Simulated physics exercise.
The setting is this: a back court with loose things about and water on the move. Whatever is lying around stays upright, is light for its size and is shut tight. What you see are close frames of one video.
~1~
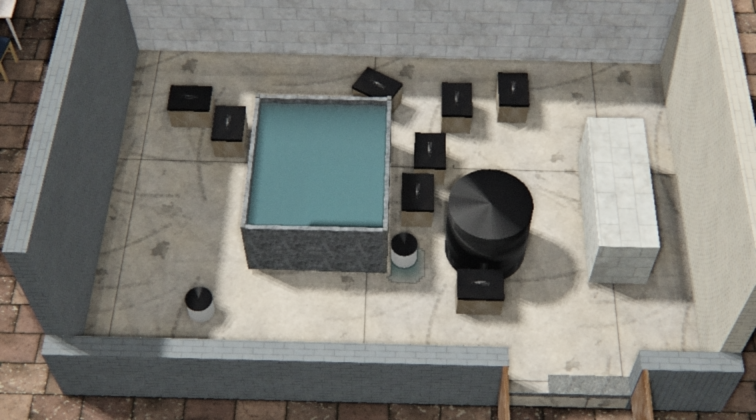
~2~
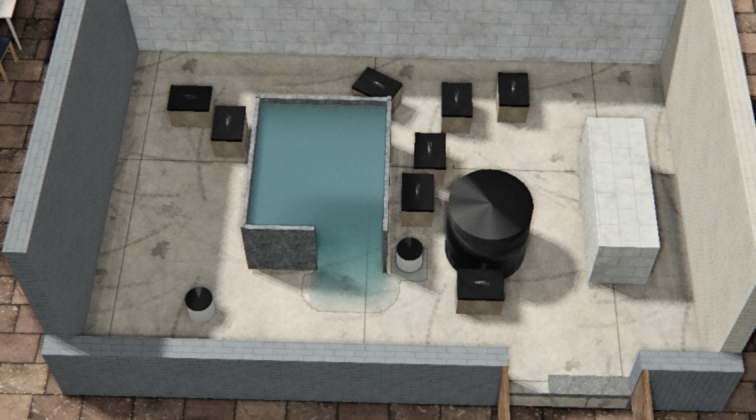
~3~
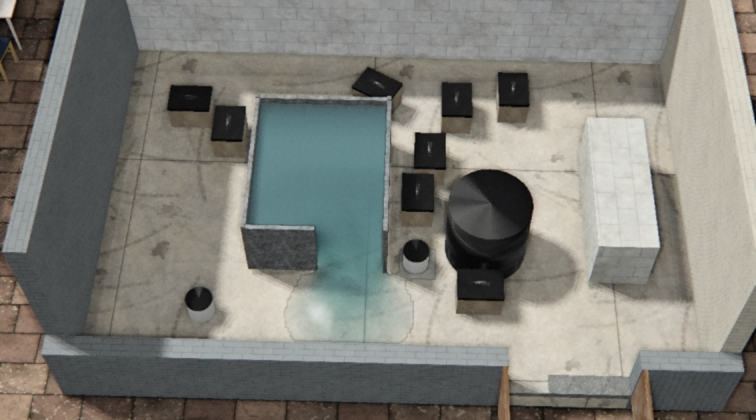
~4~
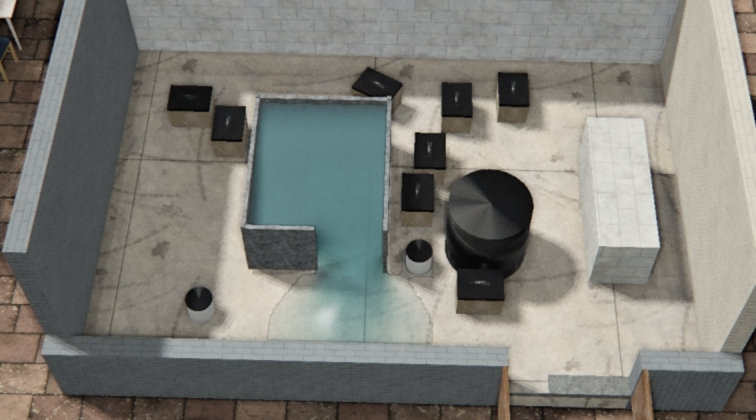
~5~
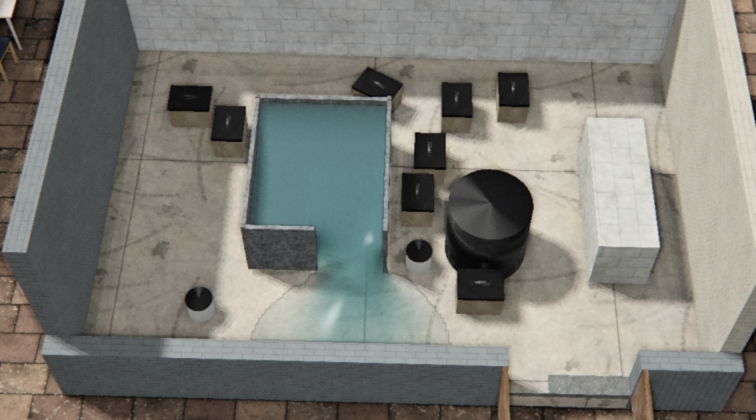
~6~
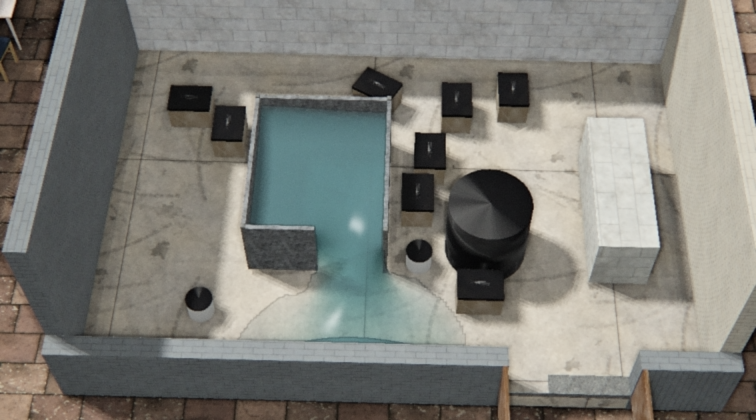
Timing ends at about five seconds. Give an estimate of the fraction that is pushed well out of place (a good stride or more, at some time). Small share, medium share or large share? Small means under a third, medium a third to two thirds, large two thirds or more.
A small share.
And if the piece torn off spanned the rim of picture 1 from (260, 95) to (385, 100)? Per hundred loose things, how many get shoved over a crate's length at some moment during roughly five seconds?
That works out to some 50 %.
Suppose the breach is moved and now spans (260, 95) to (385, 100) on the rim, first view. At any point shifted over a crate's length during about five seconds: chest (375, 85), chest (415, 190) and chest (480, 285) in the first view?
Taking them one at a time, the first gets shoved clear, the second not displaced that far and the third not displaced that far.
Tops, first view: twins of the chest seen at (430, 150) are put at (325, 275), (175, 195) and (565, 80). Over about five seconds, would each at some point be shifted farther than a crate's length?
Listed in order: Displaced, displaced, then hardly budges.
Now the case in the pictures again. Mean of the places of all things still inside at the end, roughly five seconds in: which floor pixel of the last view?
Their centre sits close to (383, 148) on the floor of the last picture.
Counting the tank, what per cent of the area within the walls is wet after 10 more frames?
It comes to some 45 in a hundred.
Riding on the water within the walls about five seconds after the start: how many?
It works out to 2.
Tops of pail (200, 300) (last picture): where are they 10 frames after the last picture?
It should be around (124, 192).
A moment on, 0 of 10 are well off their spots; 0 afloat.
Next, 1 of 10 are well off their spots; 0 afloat.
Later, 1 of 10 are well off their spots; 2 afloat.
In the end, 3 of 10 are well off their spots, and 3 have been at some point; 2 afloat.
